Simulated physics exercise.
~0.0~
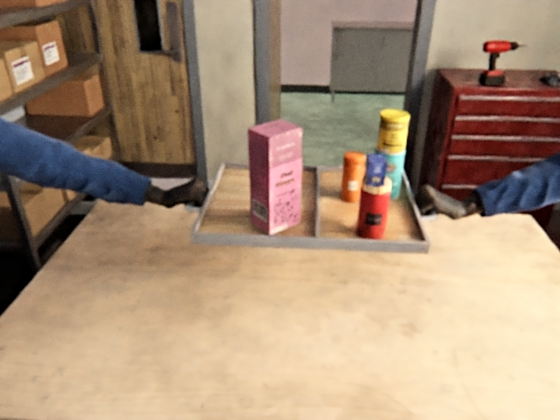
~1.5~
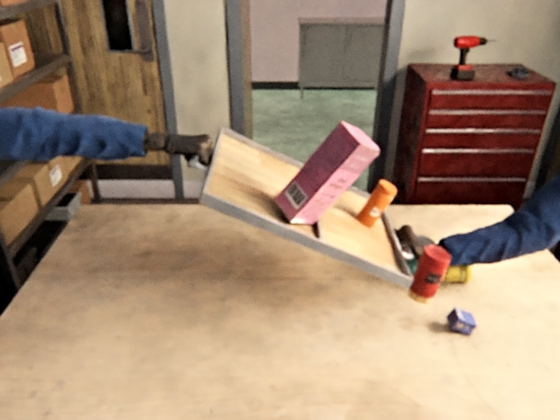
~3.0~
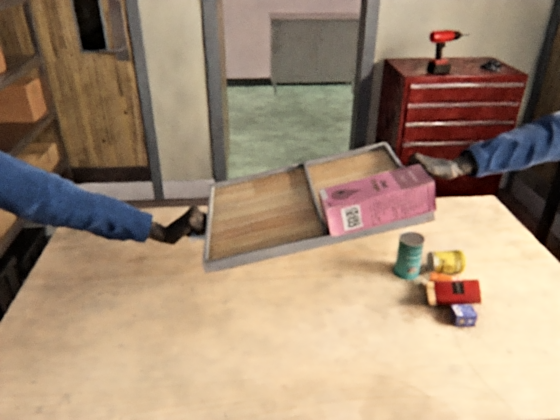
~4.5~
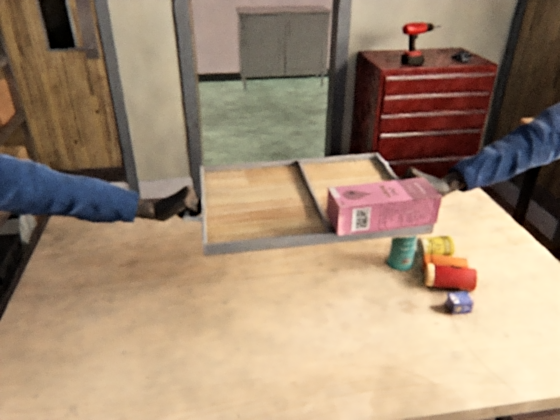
Two blue-sleeved arms hold a divided wooden tray above a pale workbench, seen from across the bench in a workshop with shelves of boxes at left and a red tool chest at right. A tall pink carton stands near the middle, with orange, turquoise, yellow, blue and red containers grouped to its right. The tray's right edge dips steeply, and the pink carton leans as the smaller items slide off onto the bench. The tray then tips the other way, left edge low, with the carton lying on its side. Finally it levels, the carton still aboard and the five others on the bench.
